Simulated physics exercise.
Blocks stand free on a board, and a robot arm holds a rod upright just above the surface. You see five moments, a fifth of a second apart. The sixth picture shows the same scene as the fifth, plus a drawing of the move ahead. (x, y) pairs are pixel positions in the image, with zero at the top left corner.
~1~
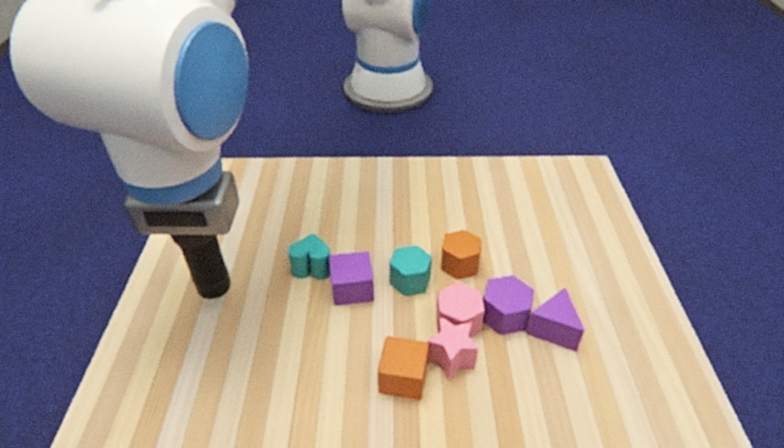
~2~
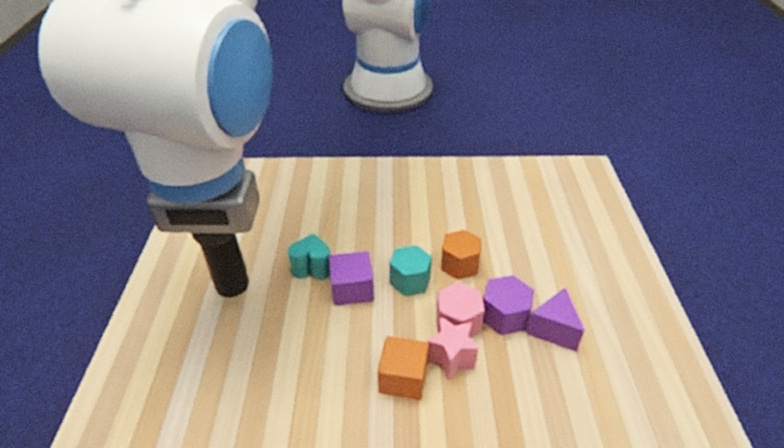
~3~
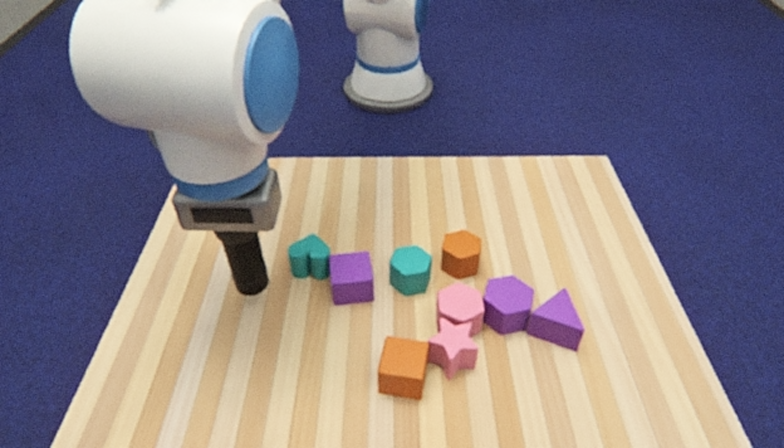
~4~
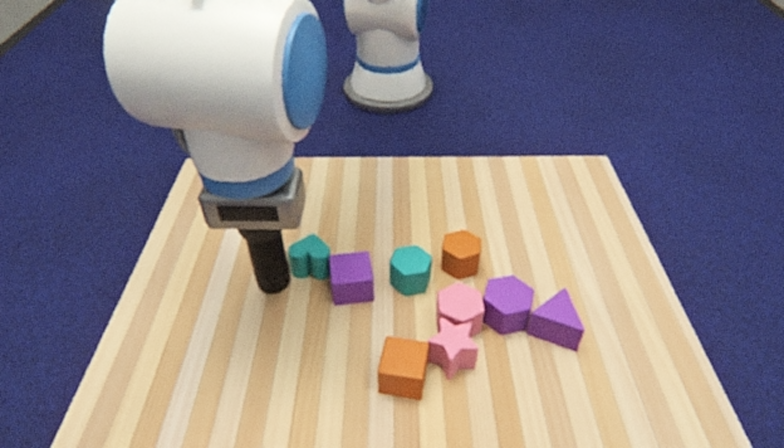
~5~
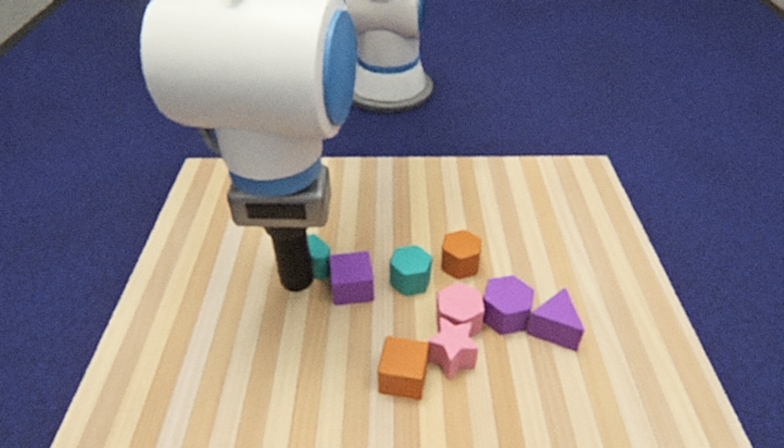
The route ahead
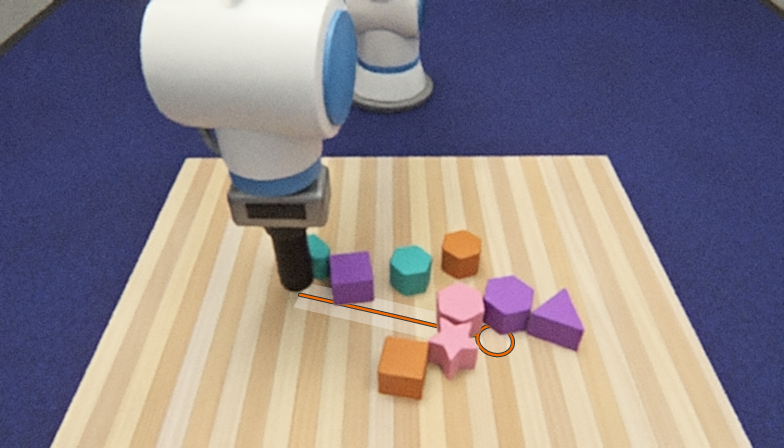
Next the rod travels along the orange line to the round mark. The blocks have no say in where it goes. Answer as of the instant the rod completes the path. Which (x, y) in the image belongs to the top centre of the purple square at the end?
It will end up at (386, 262).
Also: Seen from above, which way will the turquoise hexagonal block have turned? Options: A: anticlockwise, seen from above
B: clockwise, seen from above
Answer: B.
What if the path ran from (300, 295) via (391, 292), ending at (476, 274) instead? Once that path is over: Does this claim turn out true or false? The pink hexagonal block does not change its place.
That claim is true.
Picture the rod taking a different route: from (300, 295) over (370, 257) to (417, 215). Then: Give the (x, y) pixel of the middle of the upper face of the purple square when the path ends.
Put as a pixel place, it's (389, 259).
The drawn path runs from (300, 295) directly to (495, 340).
What follows on the original path. One third of the way, rod (362, 295); purple square (384, 263), turned 55° anticlockwise; turquoise hexagonal block (428, 251), turned 20° clockwise.
Two thirds of the way, rod (428, 310); purple square (386, 262), turned 65° anticlockwise; turquoise hexagonal block (430, 250), turned 25° clockwise; pink hexagonal block (469, 301); purple hexagonal block (515, 292).
At the end, rod (498, 326); purple square (386, 262), turned 65° anticlockwise; turquoise hexagonal block (430, 250), turned 25° clockwise; pink star block (474, 347), turned 75° clockwise; pink hexagonal block (536, 306), turned 35° anticlockwise; purple hexagonal block (561, 277), turned 40° anticlockwise.
